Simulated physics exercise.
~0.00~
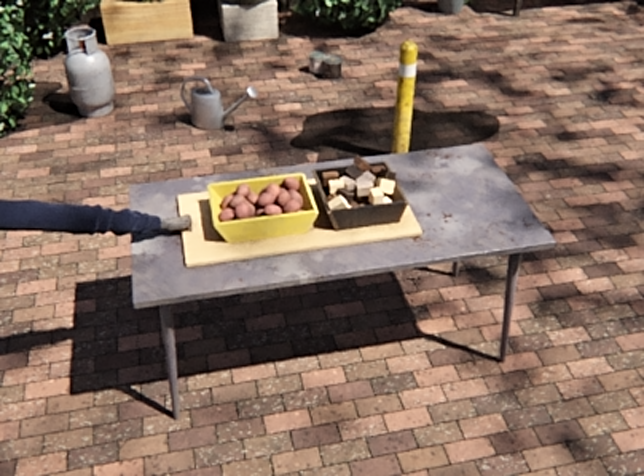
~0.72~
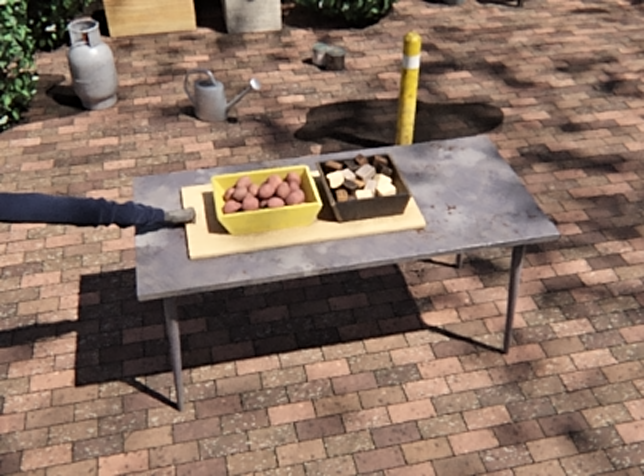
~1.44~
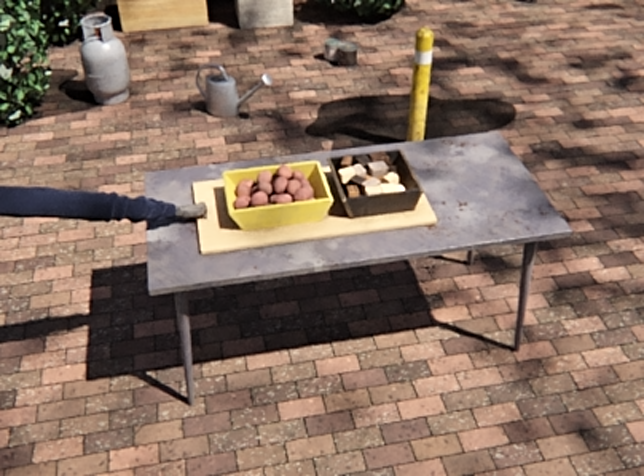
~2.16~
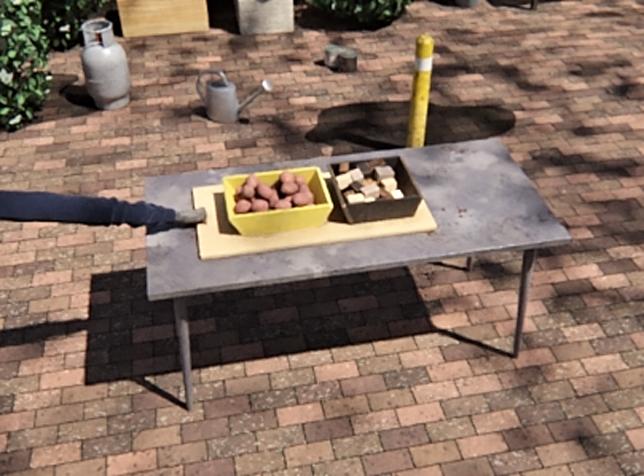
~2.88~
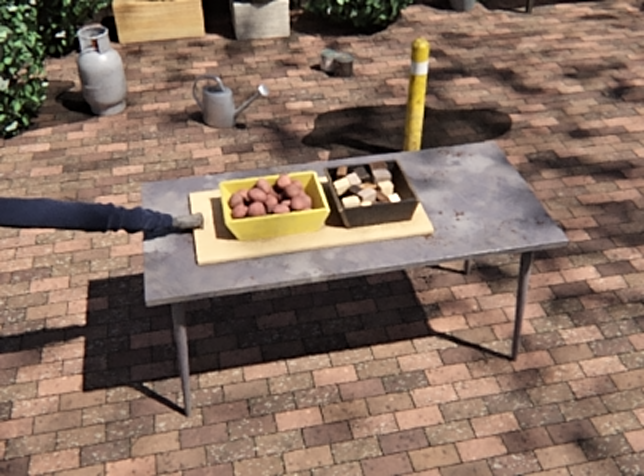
The clip shows a dark-sleeved arm at the left holding a board on a grey outdoor table, shaking the yellow tote of red potatoes and black tote of wooden blocks on it; the contents shift about, and both totes end still full, with nothing spilled.
